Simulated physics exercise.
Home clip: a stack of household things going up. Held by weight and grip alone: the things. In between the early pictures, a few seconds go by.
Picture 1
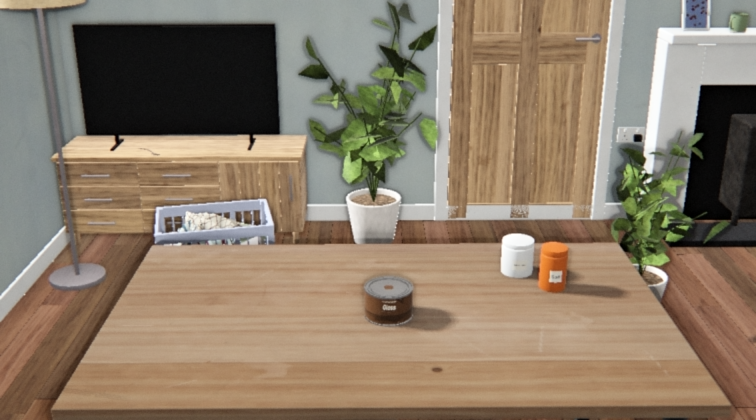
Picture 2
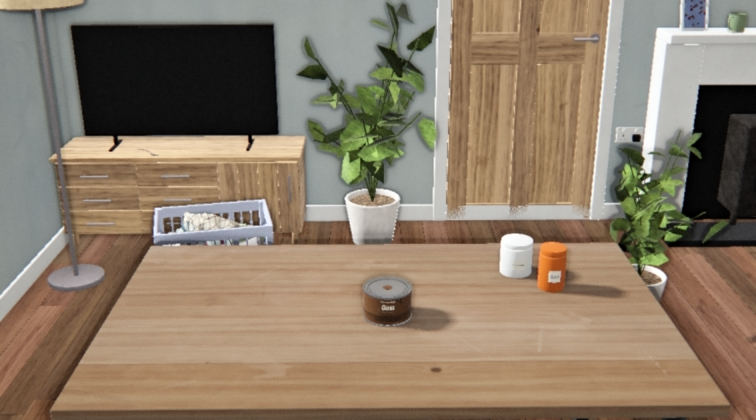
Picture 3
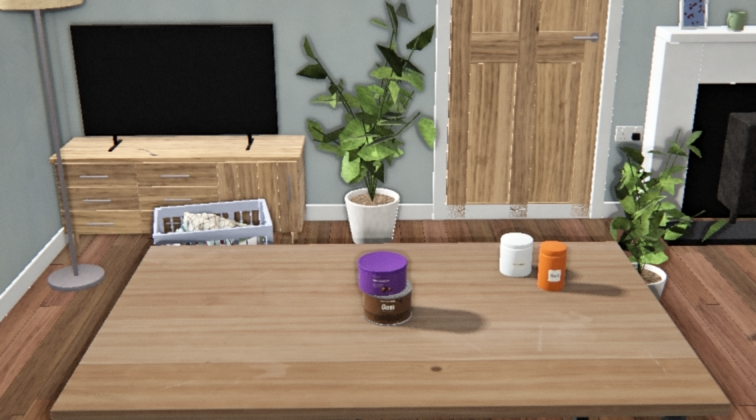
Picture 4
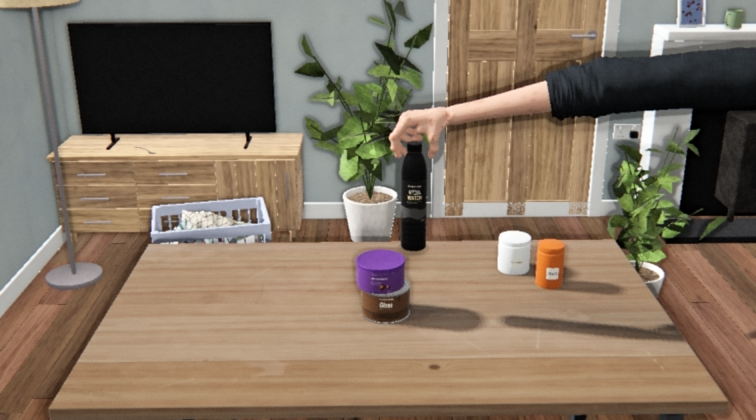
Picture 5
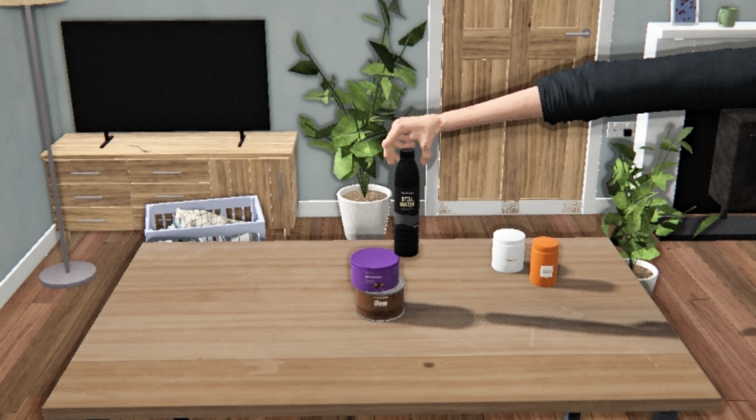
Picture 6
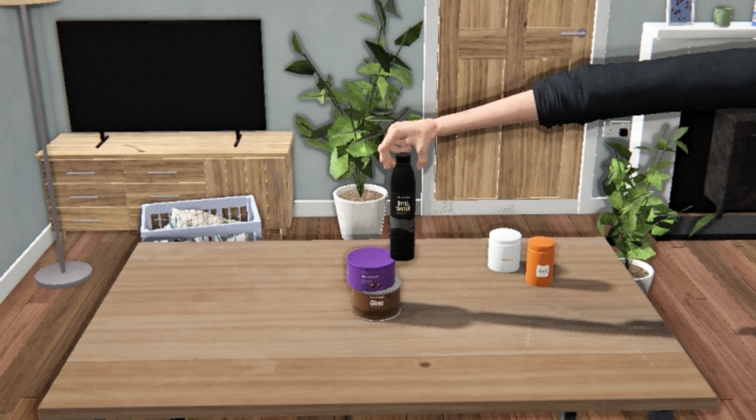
At first, a brown tub sits alone near the middle of a wooden table, with a white jar and an orange one to its right. A purple tub then appears on top of it. Next, an arm reaches in from the right and lowers a black bottle slightly behind the tubs, keeping hold of its top.
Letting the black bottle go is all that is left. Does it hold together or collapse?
The balance fails.
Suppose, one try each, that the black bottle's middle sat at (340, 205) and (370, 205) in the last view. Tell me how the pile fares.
On the first go it collapses, and on the second it remains standing.
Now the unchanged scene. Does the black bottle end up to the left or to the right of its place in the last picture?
Pretty clearly in the rightward direction.
Then, 0.40 s on from there, black bottle now fallen.
Then, 0.50 s on from there, things are still on the move.
Then, 1.00 s on from there, nothing new.
In the end, fallen, black bottle; the other 4 unmoved. At the end, from the last picture's camera, black bottle near (477, 300). The pile loses its balance.
